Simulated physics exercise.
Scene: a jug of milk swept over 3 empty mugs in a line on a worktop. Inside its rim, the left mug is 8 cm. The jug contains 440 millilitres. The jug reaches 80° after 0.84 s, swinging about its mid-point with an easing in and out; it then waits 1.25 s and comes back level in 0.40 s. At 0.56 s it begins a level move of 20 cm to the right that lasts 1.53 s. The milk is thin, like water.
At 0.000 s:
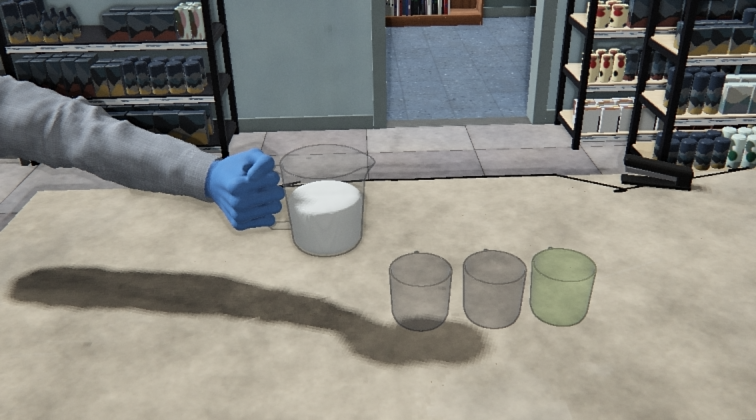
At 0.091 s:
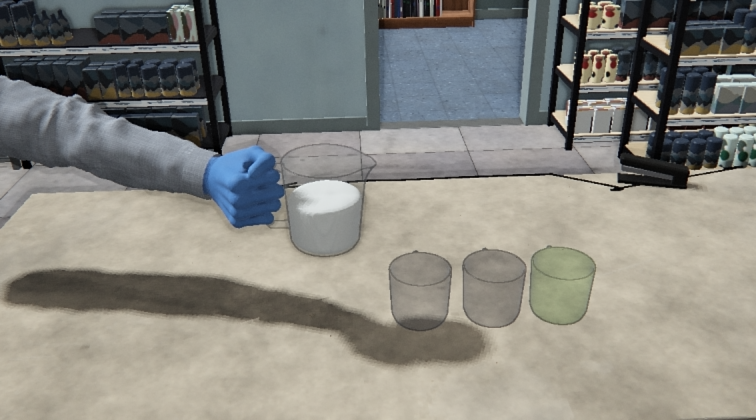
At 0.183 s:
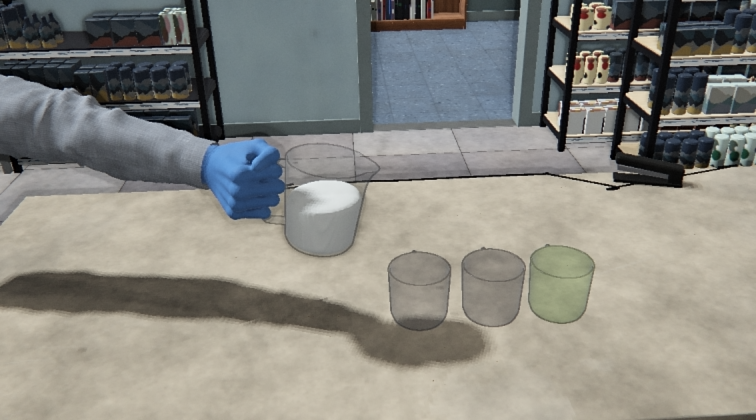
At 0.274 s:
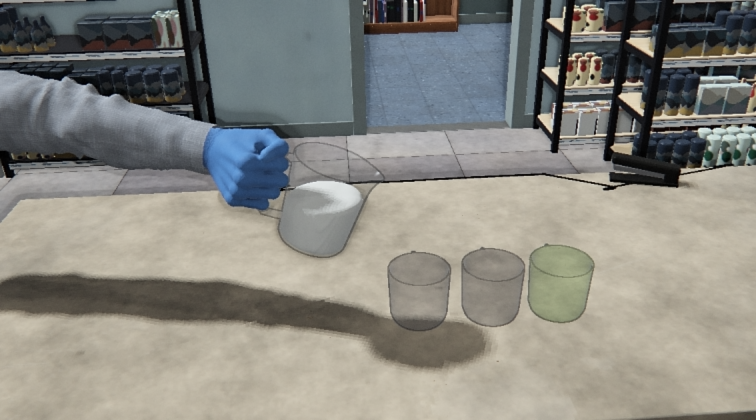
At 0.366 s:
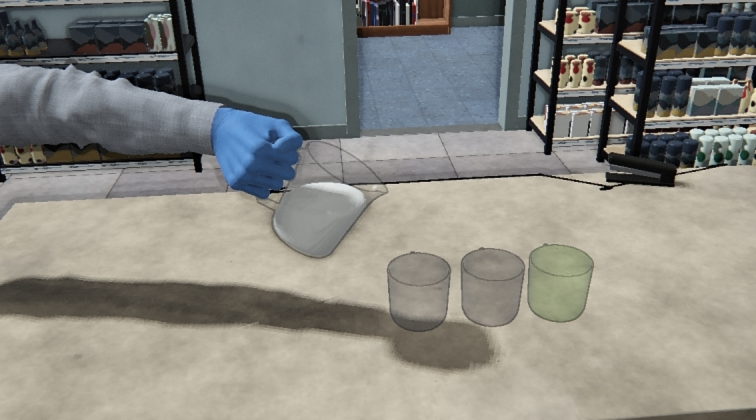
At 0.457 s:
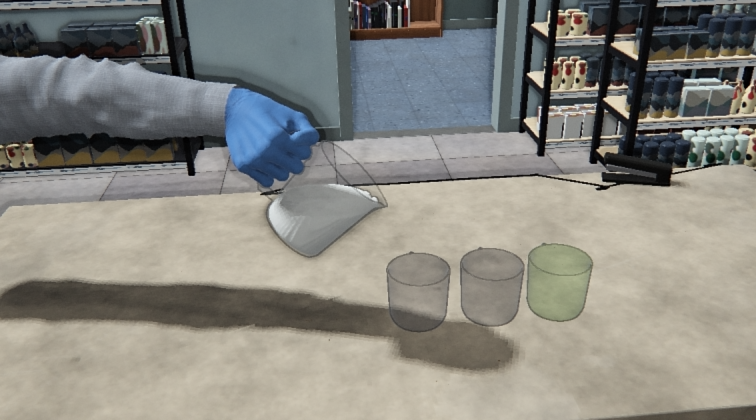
On a worktop in a shop-like room, a blue-gloved hand tilting a clear jug of milk rightward beside three empty mugs.
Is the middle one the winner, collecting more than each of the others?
No, the left one collects more.
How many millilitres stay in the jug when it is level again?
Some 40 ml.
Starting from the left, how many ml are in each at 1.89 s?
I'd put it at some 250 ml left, 70 ml in the middle and 0 ml right.
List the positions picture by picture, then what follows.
In the first picture, tilt 0°; pouring edge (375, 161); surface from (289, 195) to (361, 193); the left mug's rim runs from (390, 271) to (451, 269); the middle mug's rim runs from (464, 269) to (525, 267); the right mug's rim runs from (534, 267) to (594, 265).
In the second picture, tilt 2°; pouring edge (376, 162); surface from (288, 195) to (361, 193).
In the third picture, tilt 9°; pouring edge (380, 167); surface from (287, 196) to (361, 193).
In the fourth picture, tilt 19°; pouring edge (385, 177); surface from (287, 197) to (363, 194).
In the fifth picture, tilt 32°; pouring edge (389, 190); surface from (280, 200) to (367, 195).
In the sixth picture, tilt 46°; pouring edge (388, 204); surface from (272, 200) to (377, 198).
After 1.03 s the tilt is 80° and from the left they hold 205 ml, 0 ml, 0 ml, the jug 170 ml, and 5 ml is on the worktop.
After 1.45 s the tilt is 80° and from the left they hold 250 ml, 45 ml, 0 ml, the jug 80 ml, and 55 ml is on the worktop.
After 1.89 s the tilt is 80° and from the left they hold 250 ml, 75 ml, 0 ml, the jug 50 ml, and 60 ml is on the worktop.
After 2.37 s the tilt is 16° and from the left they hold 250 ml, 75 ml, 10 ml, the jug 35 ml, and 70 ml is on the worktop.
In the end from the left they hold 250 ml, 75 ml, 10 ml, the jug 35 ml, and 70 ml is on the worktop.
